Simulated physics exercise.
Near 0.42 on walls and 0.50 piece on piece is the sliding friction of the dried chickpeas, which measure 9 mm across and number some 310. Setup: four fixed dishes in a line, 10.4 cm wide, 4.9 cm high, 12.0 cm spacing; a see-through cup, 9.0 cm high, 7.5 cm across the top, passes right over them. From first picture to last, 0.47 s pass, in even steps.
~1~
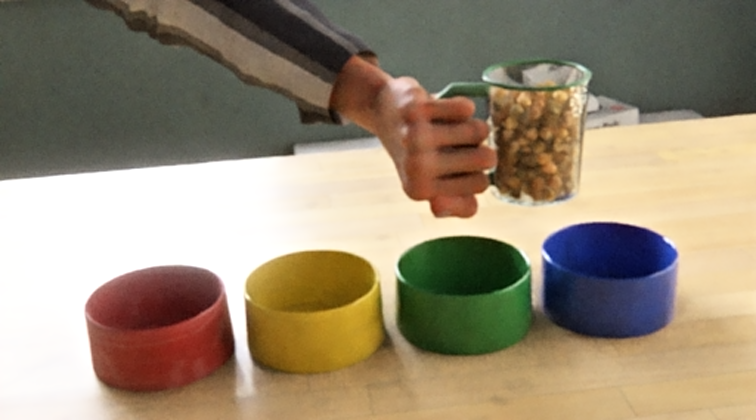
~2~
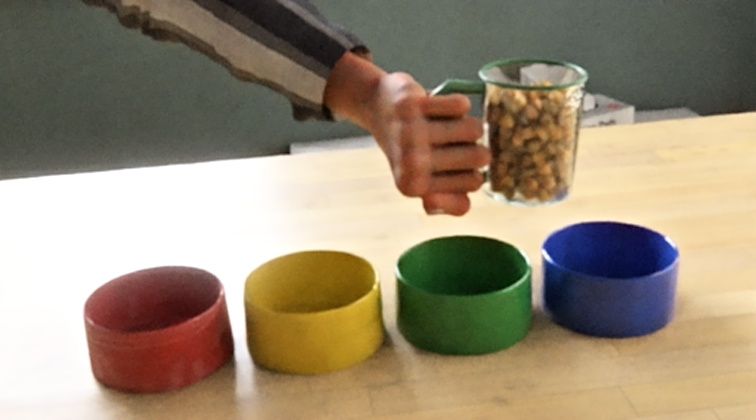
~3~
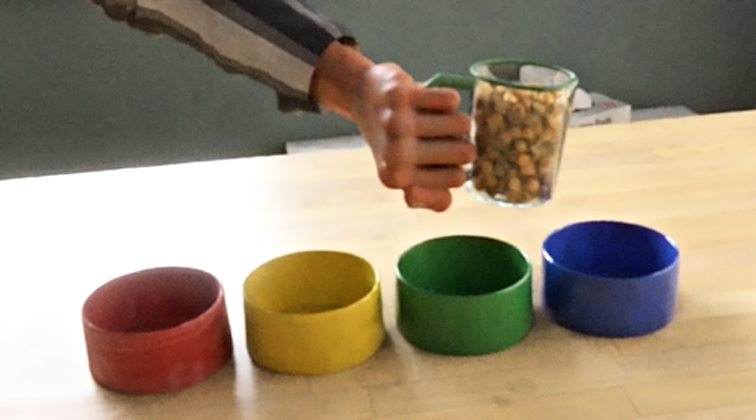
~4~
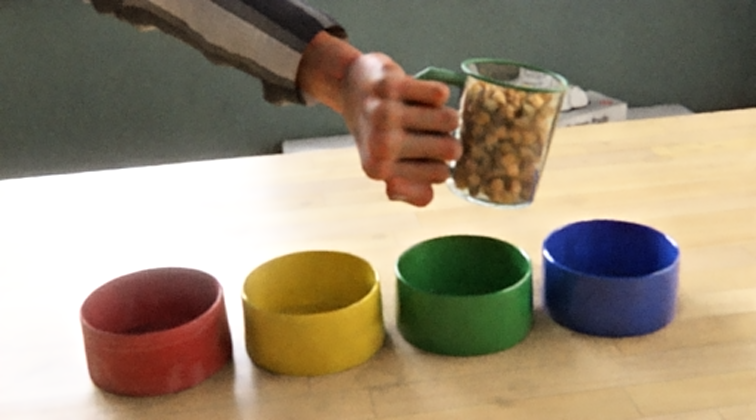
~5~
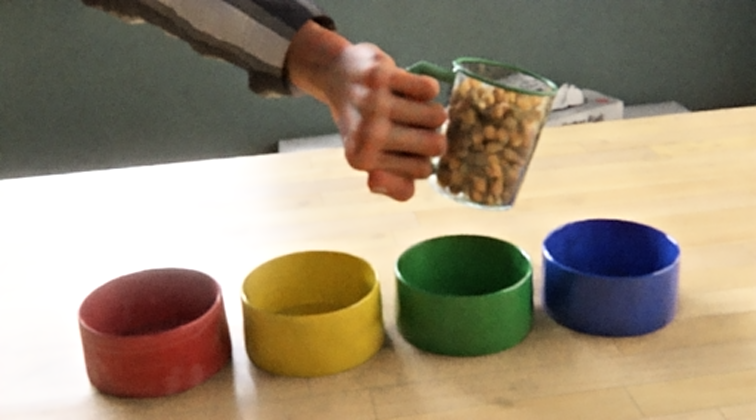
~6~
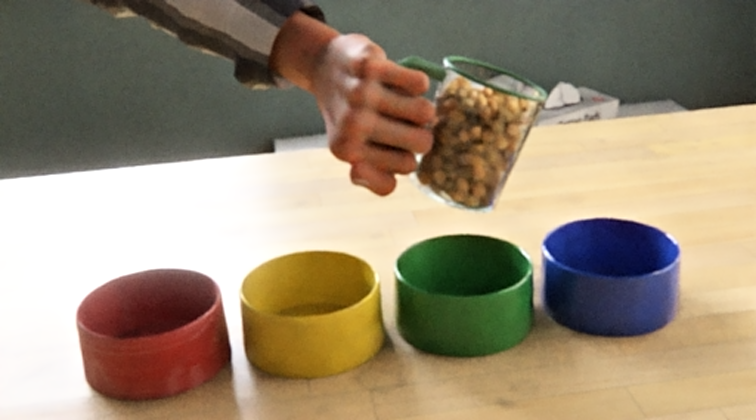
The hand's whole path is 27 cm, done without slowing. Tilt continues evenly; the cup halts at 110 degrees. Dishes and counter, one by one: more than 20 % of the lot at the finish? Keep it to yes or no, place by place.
Place by place: Red dish no, blue dish no, green dish no, yellow dish yes, counter no.
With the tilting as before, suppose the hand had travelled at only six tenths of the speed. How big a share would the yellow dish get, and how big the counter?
Shares: Yellow 20, counter 10.
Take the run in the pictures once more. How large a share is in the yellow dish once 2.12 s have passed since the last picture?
Some 80 in a hundred by then.
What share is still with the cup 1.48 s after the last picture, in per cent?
About 85 per cent.
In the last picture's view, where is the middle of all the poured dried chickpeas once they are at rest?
Somewhere around (302, 312) in the final frame.
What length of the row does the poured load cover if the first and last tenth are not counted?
That stretch comes to around 6 cm.
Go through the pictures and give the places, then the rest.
The first picture shows cup at (535, 133), tilt 0 degrees, lip at (586, 70), moved 0.0 cm; middle of the pieces at (534, 139); blue dish at (609, 250); green dish at (463, 265); yellow dish at (312, 280); red dish at (156, 296).
The second picture shows cup at (530, 133), tilt 2 degrees, lip at (583, 71), moved 0.4 cm; middle of the pieces at (528, 139).
The third picture shows cup at (516, 133), tilt 7 degrees, lip at (574, 76), moved 1.5 cm; middle of the pieces at (514, 140).
The fourth picture shows cup at (502, 134), tilt 12 degrees, lip at (564, 81), moved 2.6 cm; middle of the pieces at (500, 140).
The fifth picture shows cup at (488, 135), tilt 17 degrees, lip at (553, 86), moved 3.7 cm; middle of the pieces at (485, 141).
The sixth picture shows cup at (474, 136), tilt 22 degrees, lip at (542, 92), moved 4.8 cm; middle of the pieces at (470, 142); blue dish at (610, 247); green dish at (463, 264); yellow dish at (309, 282); red dish at (149, 302).
Then, 0.89 s after the last picture, tilt 69 degrees; cup holds 100 %.
Then, 1.48 s after the last picture, tilt 100 degrees; cup holds 85 %, yellow 10 %.
Then, 2.12 s after the last picture, tilt 110 degrees; cup holds 15 %, yellow 80 %.
In the end, red 0 %, blue 0 %, green 0 %, yellow 95 %, counter 0 %.
